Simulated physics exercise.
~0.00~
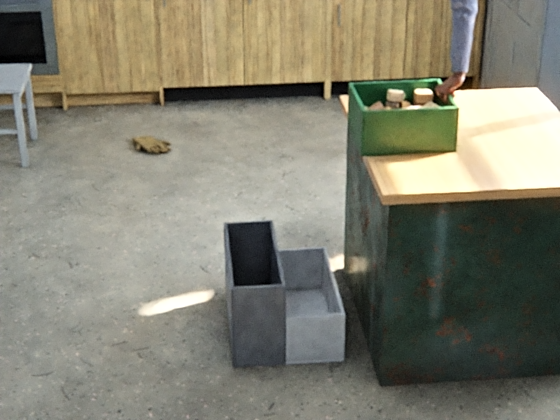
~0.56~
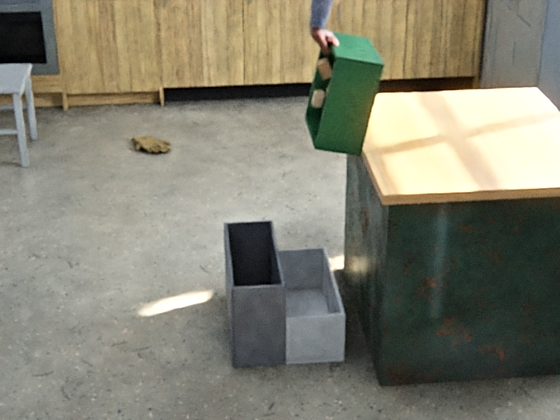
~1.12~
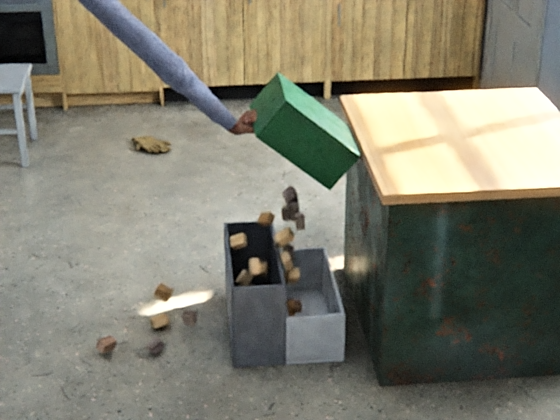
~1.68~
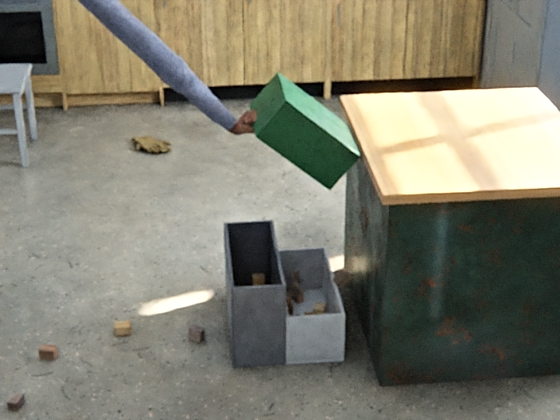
At the start, a green crate holding small blocks sits on the edge of a wooden-topped bench, with a hand at its far side and two open containers, one dark grey and tall, one paler and lower, on the concrete floor below. The hand tips the crate up and over to the left, off the bench top. As an arm holds it steeply tilted, brown blocks tumble out toward the containers, and some scatter on the floor to the left. Finally the crate stays tipped and still, with blocks visible inside both containers and a few lying on the floor beyond the dark one.
